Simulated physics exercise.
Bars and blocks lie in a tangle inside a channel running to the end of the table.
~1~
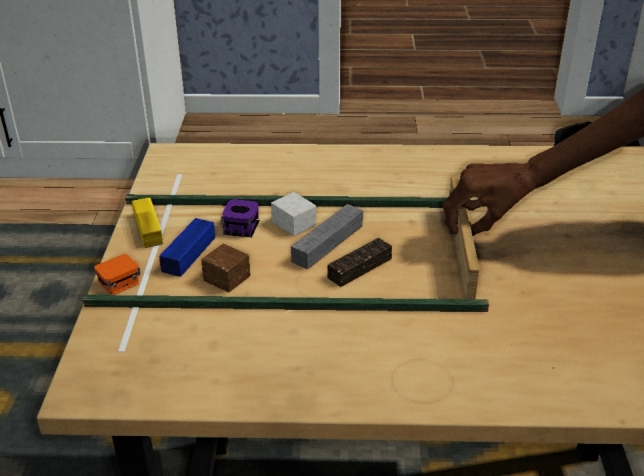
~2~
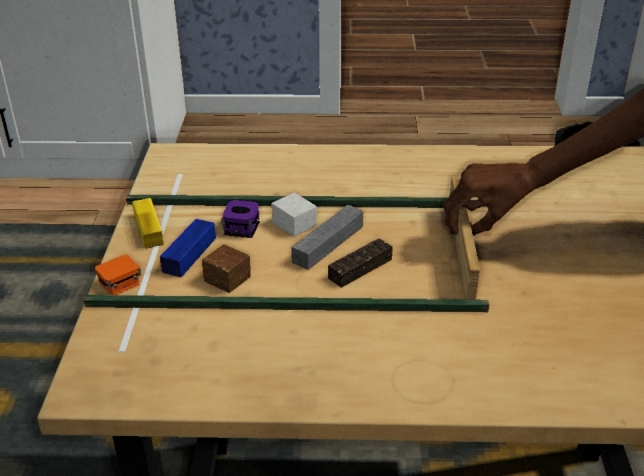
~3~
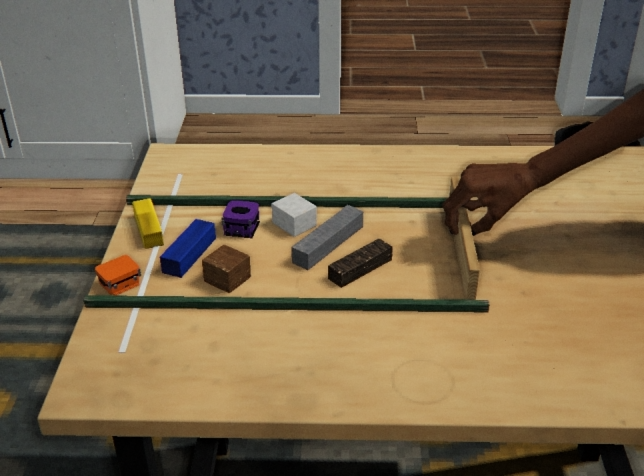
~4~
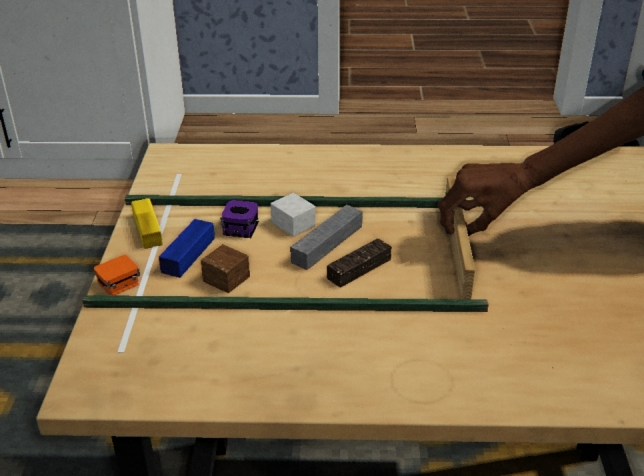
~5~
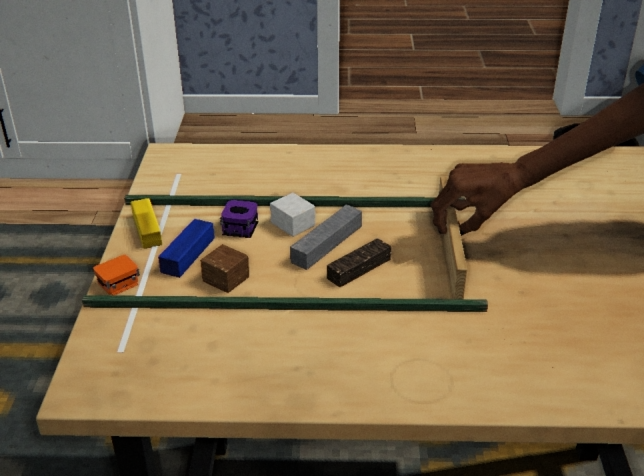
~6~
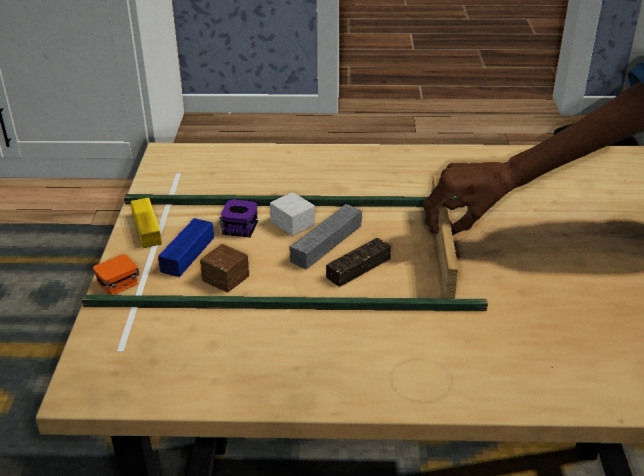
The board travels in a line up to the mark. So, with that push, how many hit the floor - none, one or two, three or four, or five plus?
I'd say three or four.
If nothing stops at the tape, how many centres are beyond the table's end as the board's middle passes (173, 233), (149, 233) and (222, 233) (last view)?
Taking the three positions in turn, the counts come to 3, 4 and 0.
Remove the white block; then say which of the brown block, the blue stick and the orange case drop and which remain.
Final state: Brown block in place, blue stick off, orange case off.
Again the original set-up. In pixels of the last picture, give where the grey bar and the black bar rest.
The grey bar ends up near (129, 235), and the black bar near (136, 265).
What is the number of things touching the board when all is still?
The number is 2.
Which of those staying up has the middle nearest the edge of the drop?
Answer: The white block.
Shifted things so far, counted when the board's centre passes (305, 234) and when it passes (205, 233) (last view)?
First 4 and then 8.
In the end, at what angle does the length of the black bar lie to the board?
It sits some 0° out of line.
A little later, none off yet; orange case at rest near (117, 276); yellow stick at rest near (146, 222); blue stick at rest near (187, 247).
Next, none off yet; orange case at rest near (117, 276); yellow stick moving near (137, 223); blue stick shifted a little near (159, 252).
When it is over, the number that fall off is three or four; down, purple case, blue stick, yellow stick and orange case.
